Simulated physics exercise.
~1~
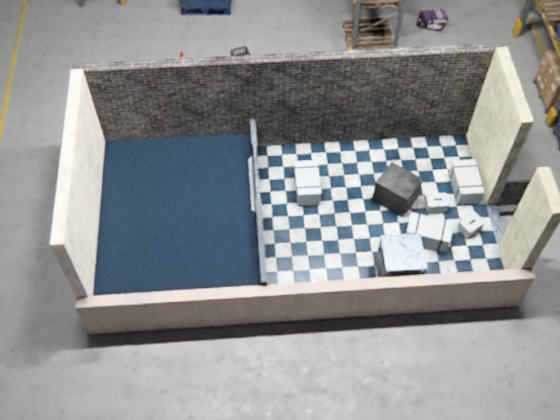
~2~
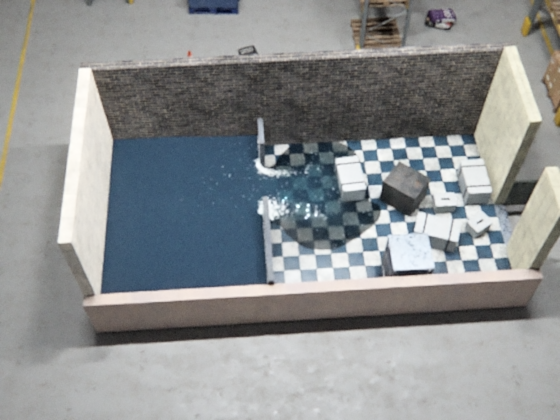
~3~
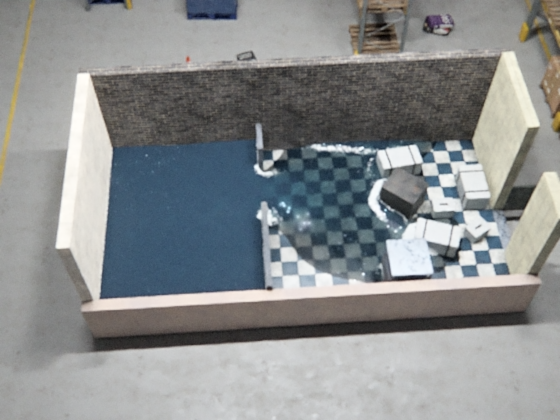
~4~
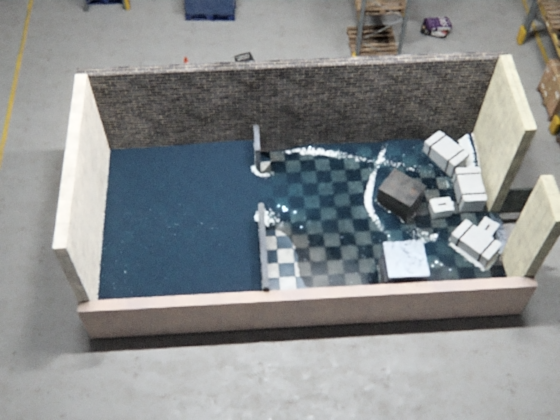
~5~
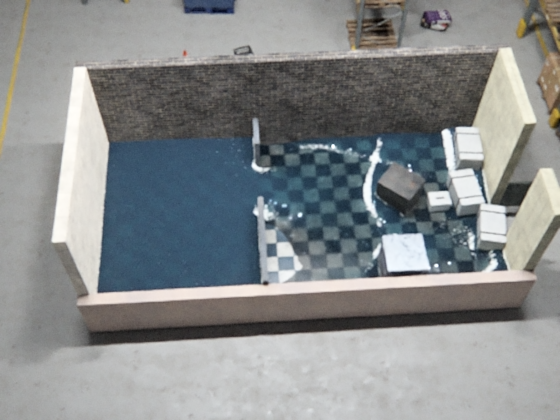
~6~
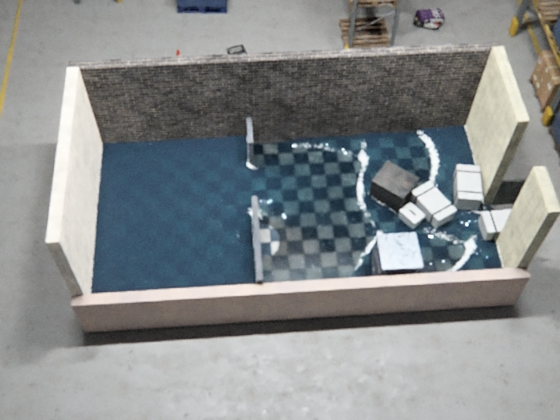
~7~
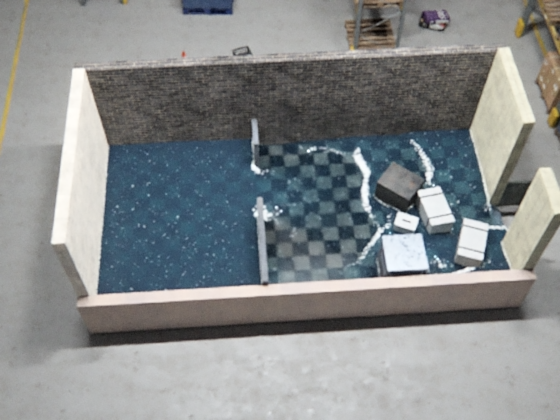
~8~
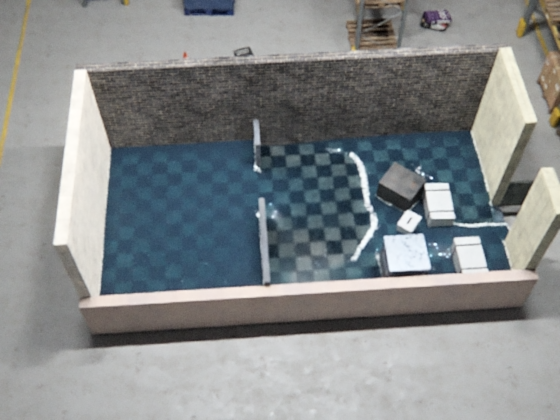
Walled basement flooding as dark water bursts through a partition gap, sweeping pale boxes right before some drift out of sight.
